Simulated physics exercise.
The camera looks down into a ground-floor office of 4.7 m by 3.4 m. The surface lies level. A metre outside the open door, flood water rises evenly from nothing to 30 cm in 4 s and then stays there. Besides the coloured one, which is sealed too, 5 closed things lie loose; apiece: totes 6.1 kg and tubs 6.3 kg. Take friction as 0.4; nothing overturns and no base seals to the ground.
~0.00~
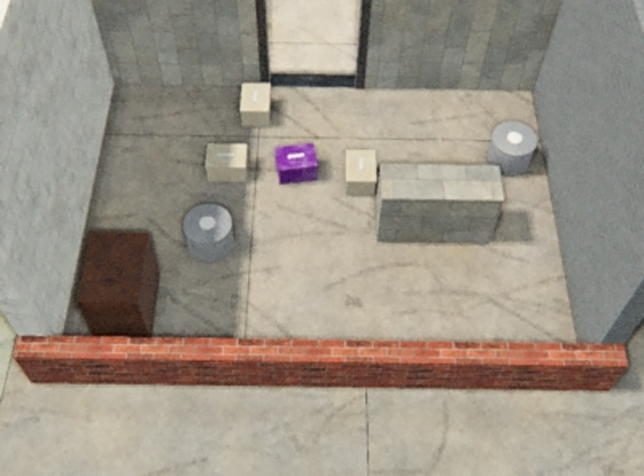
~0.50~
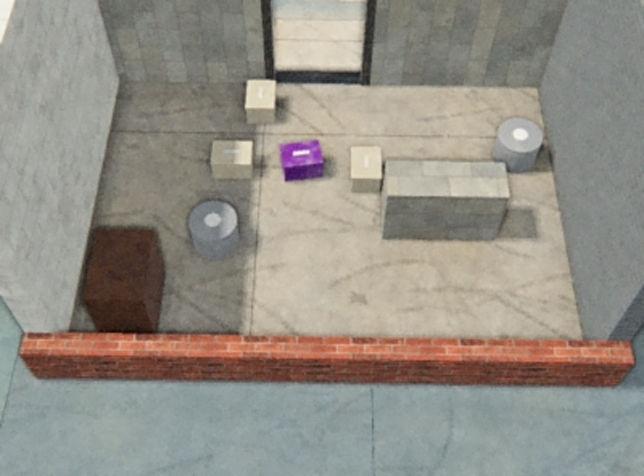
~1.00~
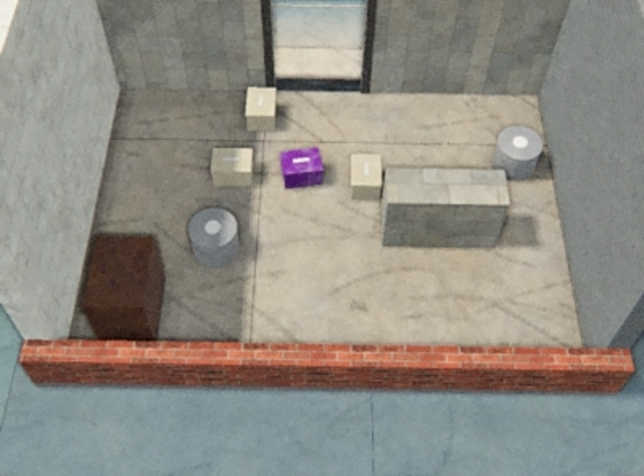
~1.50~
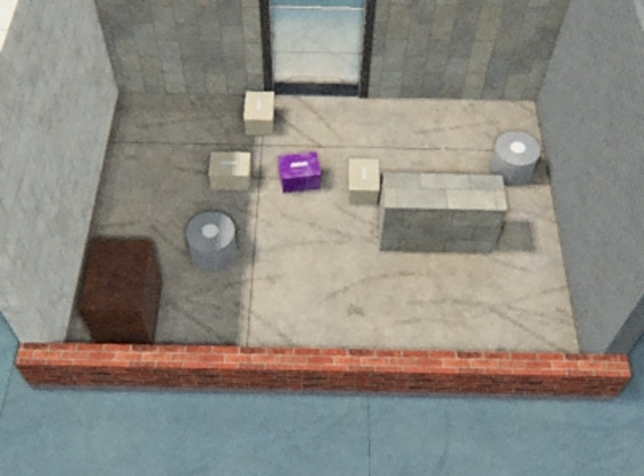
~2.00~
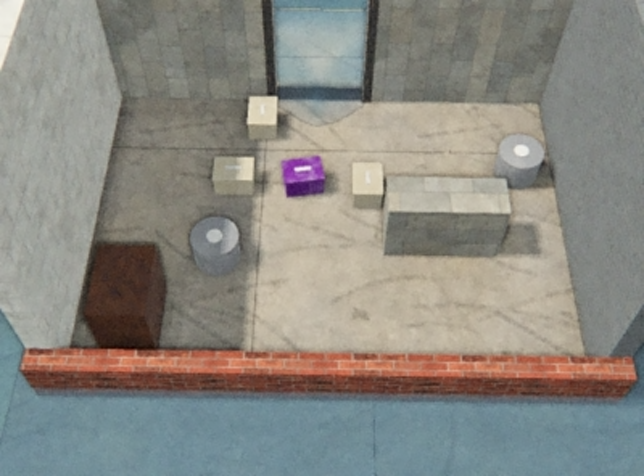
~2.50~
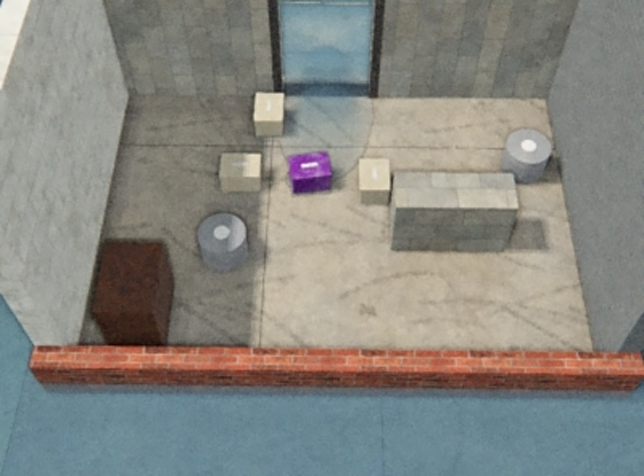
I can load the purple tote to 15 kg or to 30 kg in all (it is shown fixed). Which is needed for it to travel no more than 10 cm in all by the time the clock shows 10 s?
For it, neither load is enough.
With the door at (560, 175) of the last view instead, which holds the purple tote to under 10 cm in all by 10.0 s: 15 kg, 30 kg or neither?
In that case only the larger load is enough.
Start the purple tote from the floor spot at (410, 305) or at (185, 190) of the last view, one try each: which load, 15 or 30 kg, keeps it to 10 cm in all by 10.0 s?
In turn: Only the larger holds; either load holds.
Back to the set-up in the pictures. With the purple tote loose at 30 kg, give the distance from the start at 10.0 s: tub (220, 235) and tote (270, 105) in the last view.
In turn: 100 cm, 60 cm.
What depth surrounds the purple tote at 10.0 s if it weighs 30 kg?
About 16 cm.
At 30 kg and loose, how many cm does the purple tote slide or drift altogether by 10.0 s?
Some 50 cm in all.
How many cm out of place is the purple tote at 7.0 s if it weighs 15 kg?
Roughly 200 cm.
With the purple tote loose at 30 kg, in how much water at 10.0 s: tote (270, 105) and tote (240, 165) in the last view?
About 6 and 17 cm.
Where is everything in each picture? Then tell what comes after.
In the first picture, the purple tote at (296, 156) rests on the ground; water covers 0.0 m2; 0 of 6 have shifted.
In the second picture, the purple tote at (301, 153), on the bottom; water covers 0.0 m2; 0 of 6 have shifted.
In the third picture, the purple tote at (301, 161) rests on the ground; water covers 0.0 m2; 0 of 6 have shifted.
In the fourth picture, the purple tote at (299, 165), on the bottom; water covers 0.0 m2; 0 of 6 have shifted.
In the fifth picture, the purple tote at (303, 169), on the bottom; 0.2 m2 under water; 0 of 6 have shifted.
In the sixth picture, the purple tote at (310, 166), on the bottom; 0.9 m2 under water; 0 of 6 have shifted.
After 3.5 s the purple tote would be 17 cm from its start with 15 kg and 0 cm from its start with 30 kg; 7 cm of water round it then.
After 4.5 s the purple tote would be 64 cm from its start with 15 kg and 3 cm from its start with 30 kg; 8 cm of water round it then.
After 7.0 s the purple tote would be 189 cm from its start with 15 kg and 34 cm from its start with 30 kg; 8 cm of water round it then.
After 10.0 s the purple tote would be 247 cm from its start with 15 kg and 45 cm from its start with 30 kg; 16 cm of water round it then.
